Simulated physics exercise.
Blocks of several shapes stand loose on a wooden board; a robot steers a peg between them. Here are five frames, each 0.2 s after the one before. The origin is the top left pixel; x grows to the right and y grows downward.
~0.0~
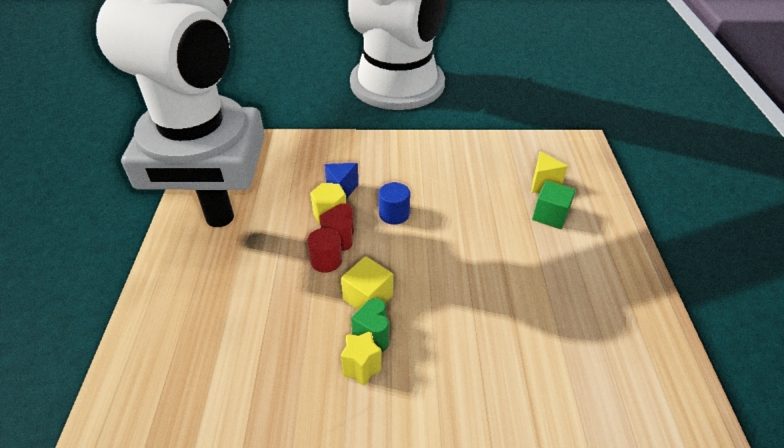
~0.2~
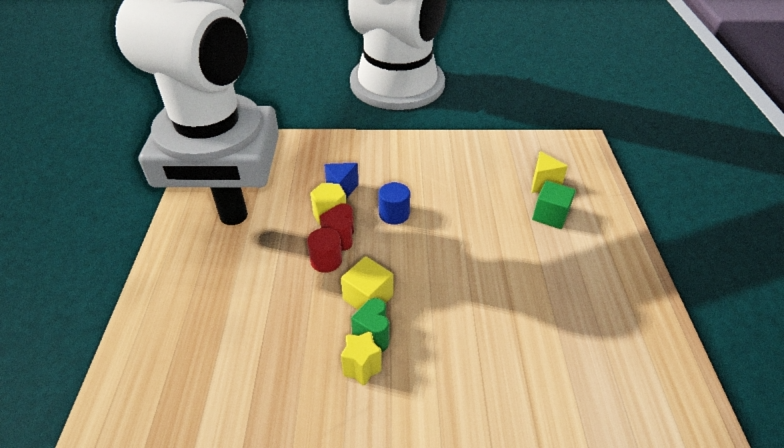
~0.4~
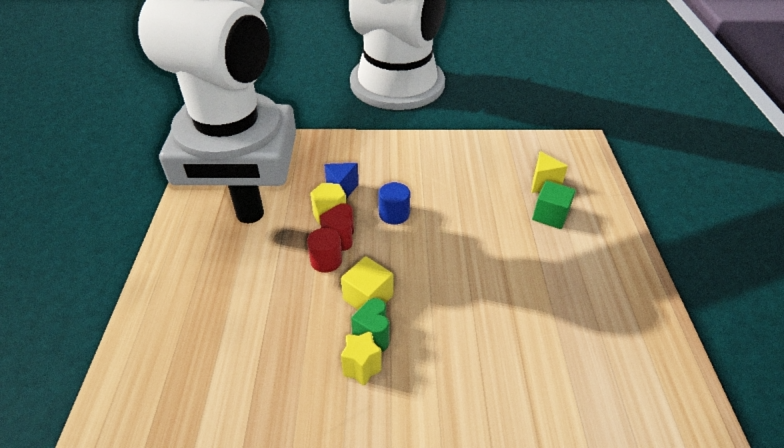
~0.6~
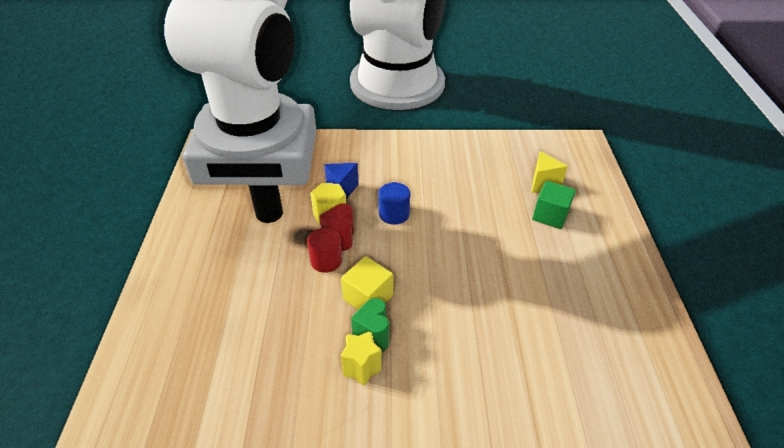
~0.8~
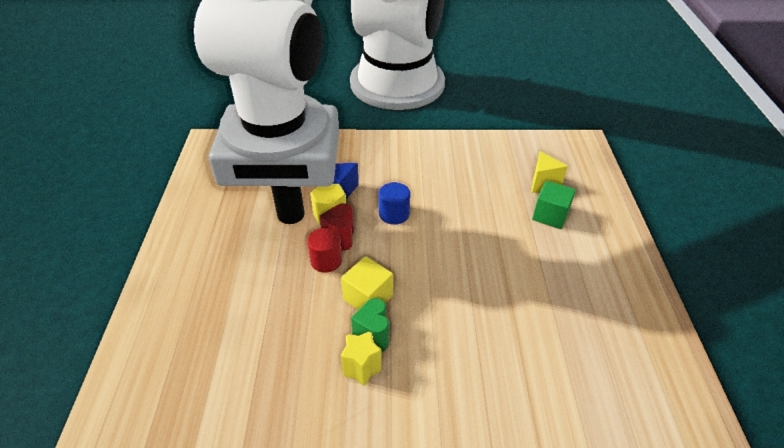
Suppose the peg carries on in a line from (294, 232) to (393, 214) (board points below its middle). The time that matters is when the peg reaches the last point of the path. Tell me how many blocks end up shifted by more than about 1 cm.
Answer: Three or more.
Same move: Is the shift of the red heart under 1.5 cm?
Short answer: No.
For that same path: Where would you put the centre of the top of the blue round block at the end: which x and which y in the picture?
Its top middle: (421, 187).
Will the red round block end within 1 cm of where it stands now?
The answer is yes.
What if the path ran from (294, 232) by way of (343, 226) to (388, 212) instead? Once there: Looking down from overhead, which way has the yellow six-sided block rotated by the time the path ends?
Short answer: Counterclockwise.
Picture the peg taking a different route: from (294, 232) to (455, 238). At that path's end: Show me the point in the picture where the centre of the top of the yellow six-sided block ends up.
It should be at (350, 191) by then.
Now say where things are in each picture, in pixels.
In the first picture, tip of the peg at (220, 218), middles of tops, red round block at (324, 238), yellow six-sided block at (328, 193), red heart at (338, 215), blue triangular block at (340, 169), blue round block at (395, 192).
In the second picture, peg at (234, 216), nothing pushed.
In the third picture, peg at (251, 215), nothing pushed.
In the fourth picture, peg at (270, 214), nothing pushed.
In the fifth picture, peg at (291, 215), red round block at (324, 238), yellow six-sided block at (328, 193), red heart at (338, 215), blue triangular block at (340, 169), blue round block at (395, 192).
On the path given first. One third of the way, peg at (326, 209); yellow six-sided block at (346, 188), turned 15° anticlockwise; red heart at (346, 216); blue triangular block at (344, 165), turned 30° anticlockwise.
Two thirds of the way, peg at (360, 203); yellow six-sided block at (369, 179), turned 55° anticlockwise; red heart at (354, 218), turned 30° clockwise; blue triangular block at (347, 163), turned 65° anticlockwise.
At the end, peg at (393, 198); red round block unmoved; yellow six-sided block at (377, 175), turned 80° anticlockwise; red heart at (354, 218), turned 30° clockwise; blue triangular block at (347, 162), turned 70° anticlockwise; blue round block at (421, 187).
